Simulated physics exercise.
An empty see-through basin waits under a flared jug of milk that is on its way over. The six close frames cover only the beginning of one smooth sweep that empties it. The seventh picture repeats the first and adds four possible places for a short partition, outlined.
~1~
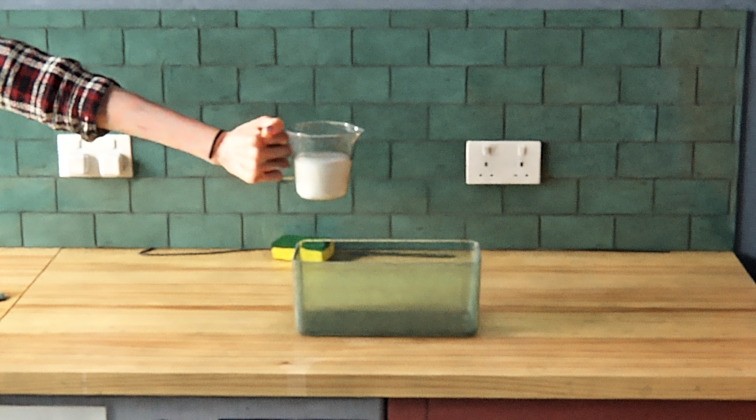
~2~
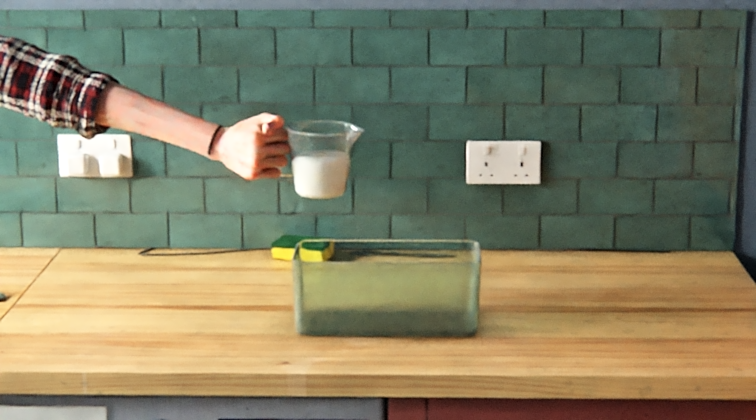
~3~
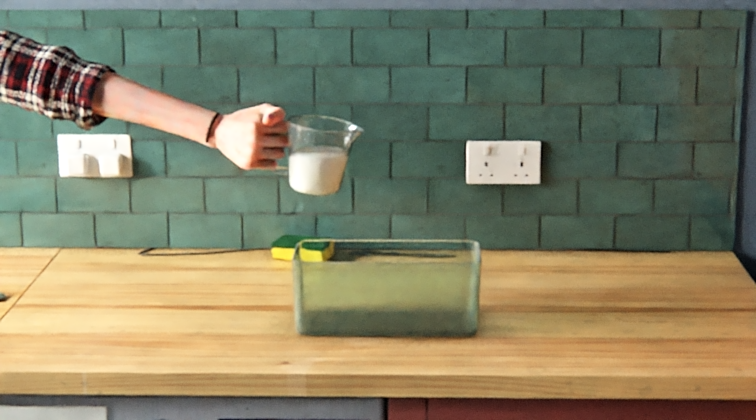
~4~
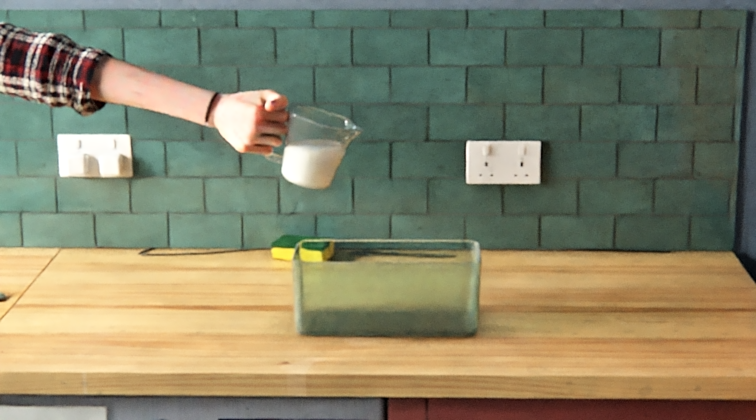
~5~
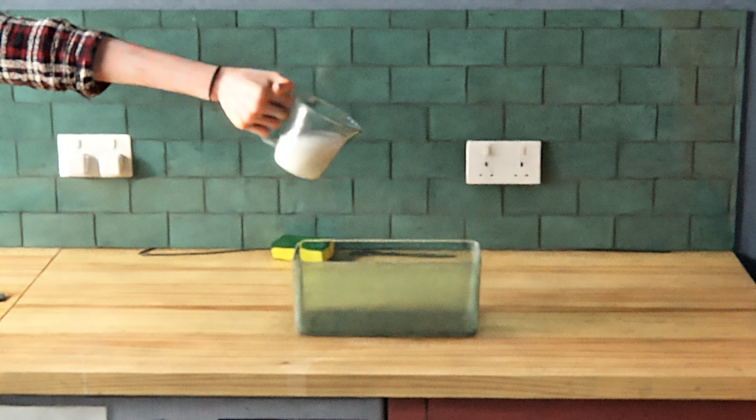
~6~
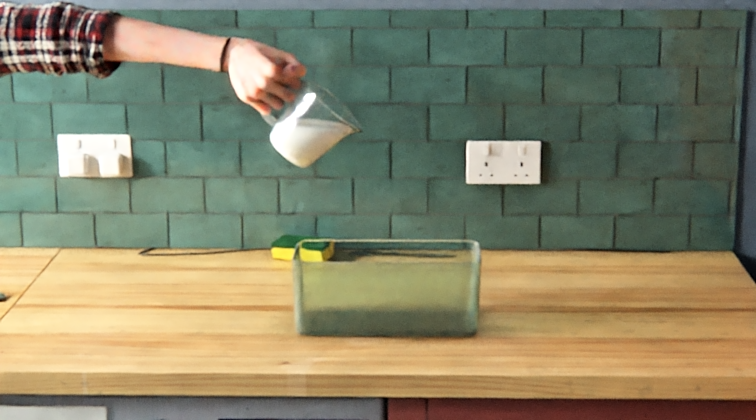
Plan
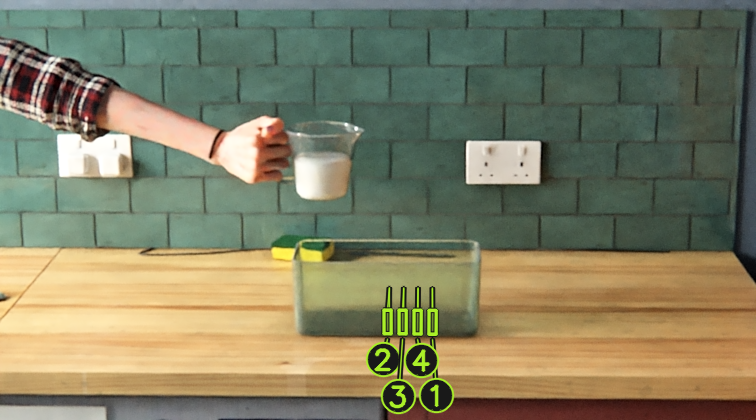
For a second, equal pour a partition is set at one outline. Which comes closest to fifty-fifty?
Take 1.
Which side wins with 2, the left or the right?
The right side.
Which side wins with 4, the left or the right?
The right side.
In lime, 1 at (432, 339); 2 at (387, 338); 3 at (402, 338); 4 at (417, 339).
Choosing 1, about 46 % ends left of the wall and 48 % right of it; 6 % is lost outside.
Choosing 2, about 12 % ends left of the wall and 83 % right of it; 5 % is lost outside.
Choosing 3, about 16 % ends left of the wall and 78 % right of it; 6 % is lost outside.
Choosing 4, about 21 % ends left of the wall and 74 % right of it; 6 % is lost outside.
